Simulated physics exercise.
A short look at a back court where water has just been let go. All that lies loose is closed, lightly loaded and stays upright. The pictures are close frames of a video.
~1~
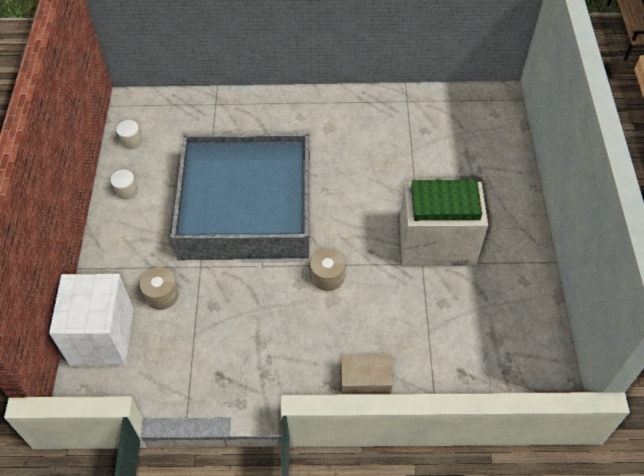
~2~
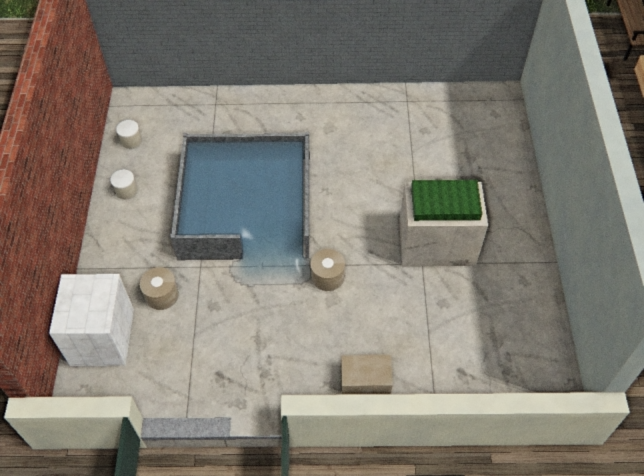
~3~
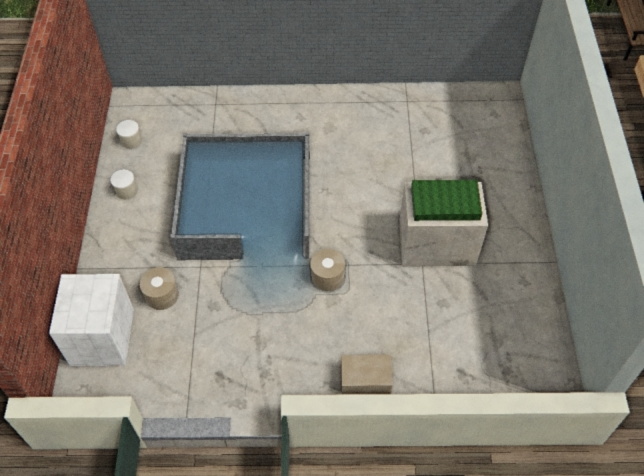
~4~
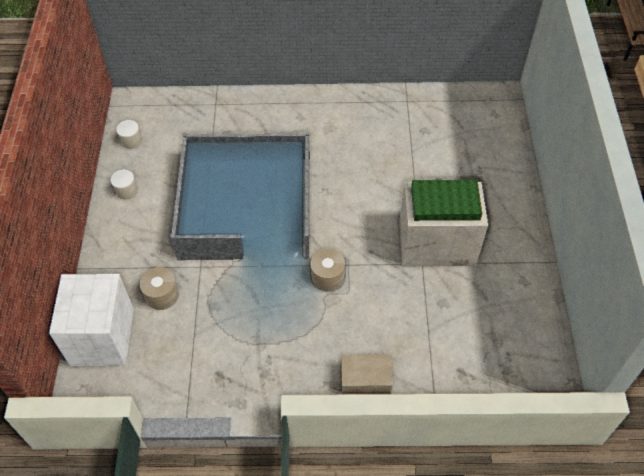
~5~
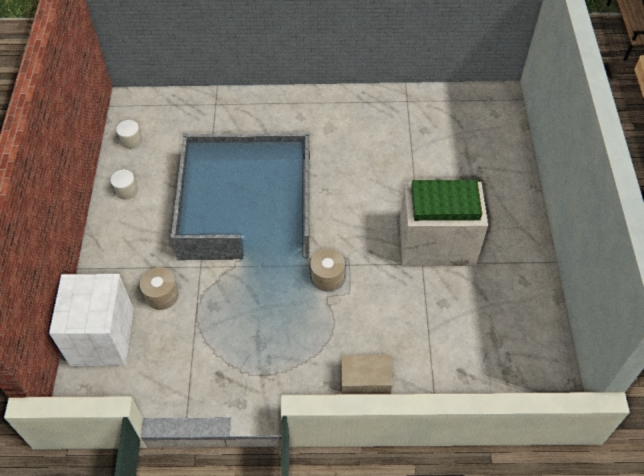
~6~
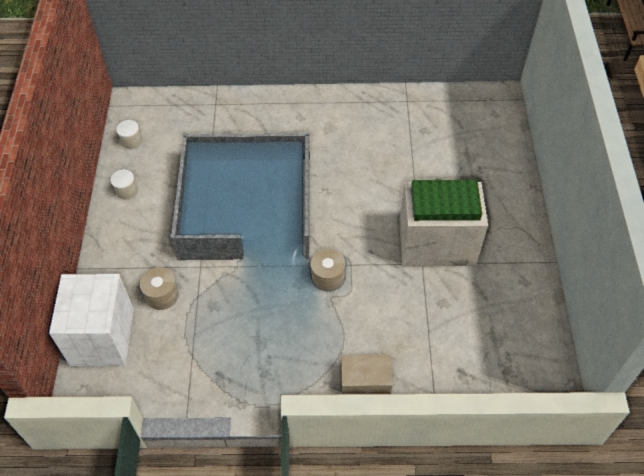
The clip opens on a walled, paved court with a full, stone-rimmed pool of blue water. The right part of its front rim disappears, and water pours through the gap, then spreads toward the viewer in a thin, widening, rounded sheet, passing around a tan drum while the loose objects stay still.
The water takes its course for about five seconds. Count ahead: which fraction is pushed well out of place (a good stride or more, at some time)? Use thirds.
Share: Less than a third.
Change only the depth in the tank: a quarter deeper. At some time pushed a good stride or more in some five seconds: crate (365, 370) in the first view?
My call: Shifted that much.
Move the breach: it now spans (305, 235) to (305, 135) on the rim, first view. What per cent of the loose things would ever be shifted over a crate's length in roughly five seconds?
Some 0 per cent.
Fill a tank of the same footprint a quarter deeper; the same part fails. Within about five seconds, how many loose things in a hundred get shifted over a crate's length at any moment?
Some 20 per cent.
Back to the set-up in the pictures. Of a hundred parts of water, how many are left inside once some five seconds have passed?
Some 72 per cent.
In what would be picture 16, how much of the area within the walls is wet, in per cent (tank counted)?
Some 35 per cent.
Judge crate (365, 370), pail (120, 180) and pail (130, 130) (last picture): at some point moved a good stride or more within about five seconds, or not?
One after the other: Shifted that much, under that, never so far.
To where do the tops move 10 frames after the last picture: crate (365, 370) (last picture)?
Near (402, 385).
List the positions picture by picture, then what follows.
In the first picture, a tub at (328, 263), on the bottom; a pail at (122, 178), on the bottom; 0 of 5 have shifted.
In the second picture, a tub at (328, 263), on the bottom; a pail at (122, 178), on the bottom; 0 of 5 have shifted.
In the third picture, a tub at (328, 263) rests on the ground; a pail at (122, 178) rests on the ground; 0 of 5 have shifted.
In the fourth picture, a tub at (328, 263) rests on the ground; a pail at (122, 178) rests on the ground; 0 of 5 have shifted.
In the fifth picture, a tub at (328, 263) rests on the ground; a pail at (122, 178), on the bottom; 0 of 5 have shifted.
In the sixth picture, a tub at (328, 263) rests on the ground; a pail at (122, 178), on the bottom; 0 of 5 have shifted.
A moment on, 0 of 5 are well off their spots; 0 afloat.
Next, 0 of 5 are well off their spots; 0 afloat.
Later, 1 of 5 are well off their spots; 0 afloat.
In the end, 1 of 5 are well off their spots, and 1 have been at some point; 0 afloat.
